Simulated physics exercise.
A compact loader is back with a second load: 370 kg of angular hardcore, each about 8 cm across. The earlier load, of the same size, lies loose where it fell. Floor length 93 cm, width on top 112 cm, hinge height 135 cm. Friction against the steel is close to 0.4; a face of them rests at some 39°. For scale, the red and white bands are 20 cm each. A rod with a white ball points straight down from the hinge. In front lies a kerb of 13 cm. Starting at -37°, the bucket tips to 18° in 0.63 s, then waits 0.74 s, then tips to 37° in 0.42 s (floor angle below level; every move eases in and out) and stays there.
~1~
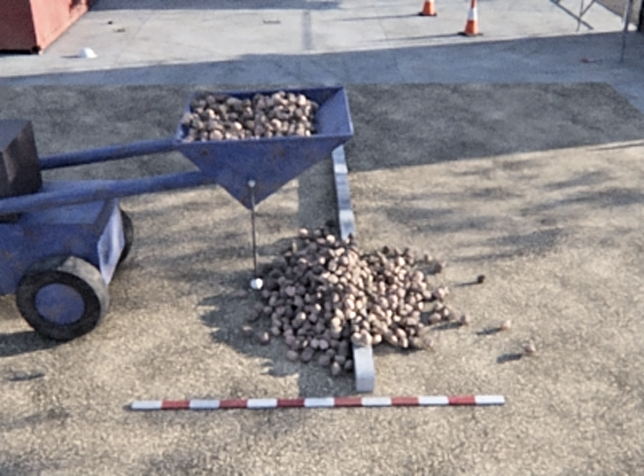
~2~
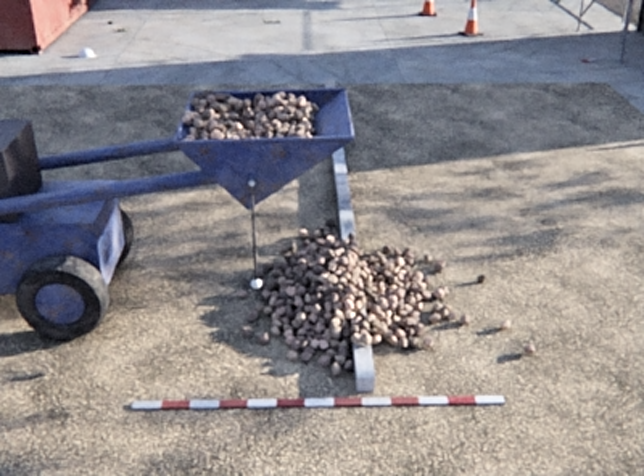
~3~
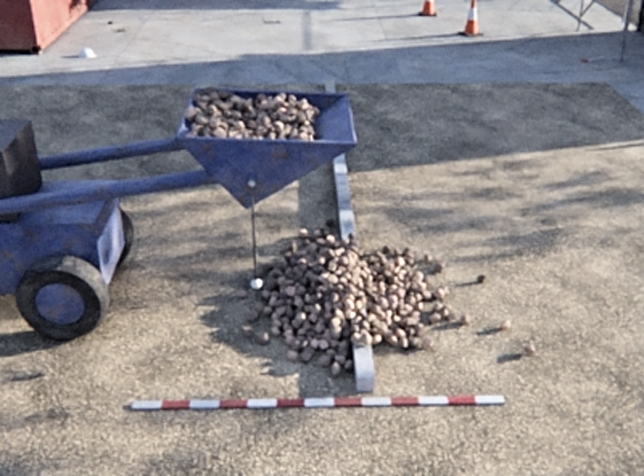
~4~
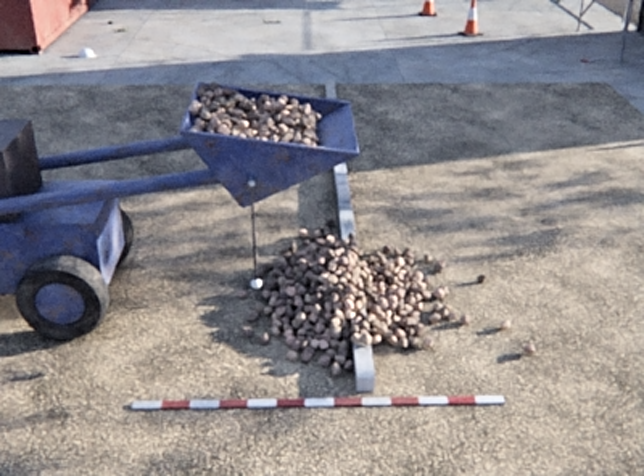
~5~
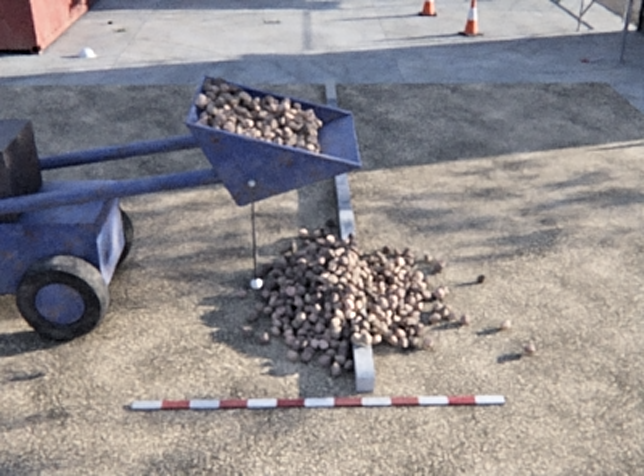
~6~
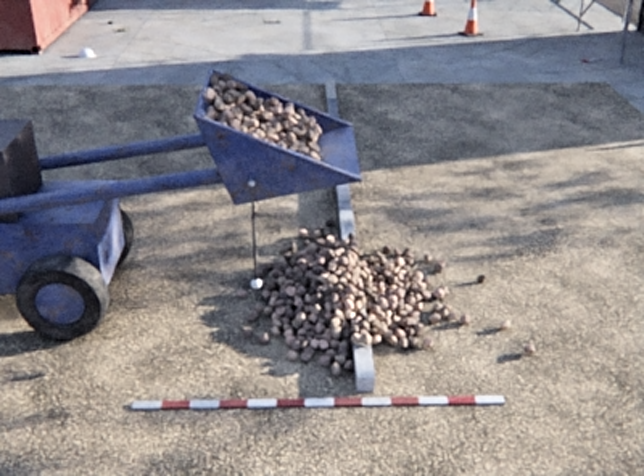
A blue bucket full of brown stones slowly tilts to the right above a loose pile.
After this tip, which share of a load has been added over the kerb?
Some 77 per cent is added.
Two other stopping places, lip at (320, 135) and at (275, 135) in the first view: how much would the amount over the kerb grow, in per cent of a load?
First some 35, then 5 per cent.
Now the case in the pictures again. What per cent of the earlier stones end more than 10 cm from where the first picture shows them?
About 0 per cent.
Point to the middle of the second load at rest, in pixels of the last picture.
Around (384, 279).
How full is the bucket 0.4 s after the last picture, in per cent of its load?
About 100 per cent.
Then, 0.2 s after the last picture the floor is at 9°; in per cent of one load, 100 in the bucket, 75 on this side of the kerb, 25 over the kerb; the foremost stones are at (468, 299).
Then, 0.4 s after the last picture the floor is at 18°; in per cent of one load, 100 in the bucket, 75 on this side of the kerb, 25 over the kerb; the foremost stones are at (468, 299).
Then, 1.9 s after the last picture the floor is at 37°; in per cent of one load, 16 in the bucket, 108 on this side of the kerb, 75 over the kerb; the foremost stones are at (506, 305).
Then, 4.6 s after the last picture the floor is at 37°; in per cent of one load, 0 in the bucket, 98 on this side of the kerb, 102 over the kerb; the foremost stones are at (506, 305). Net gain over the kerb, 77.
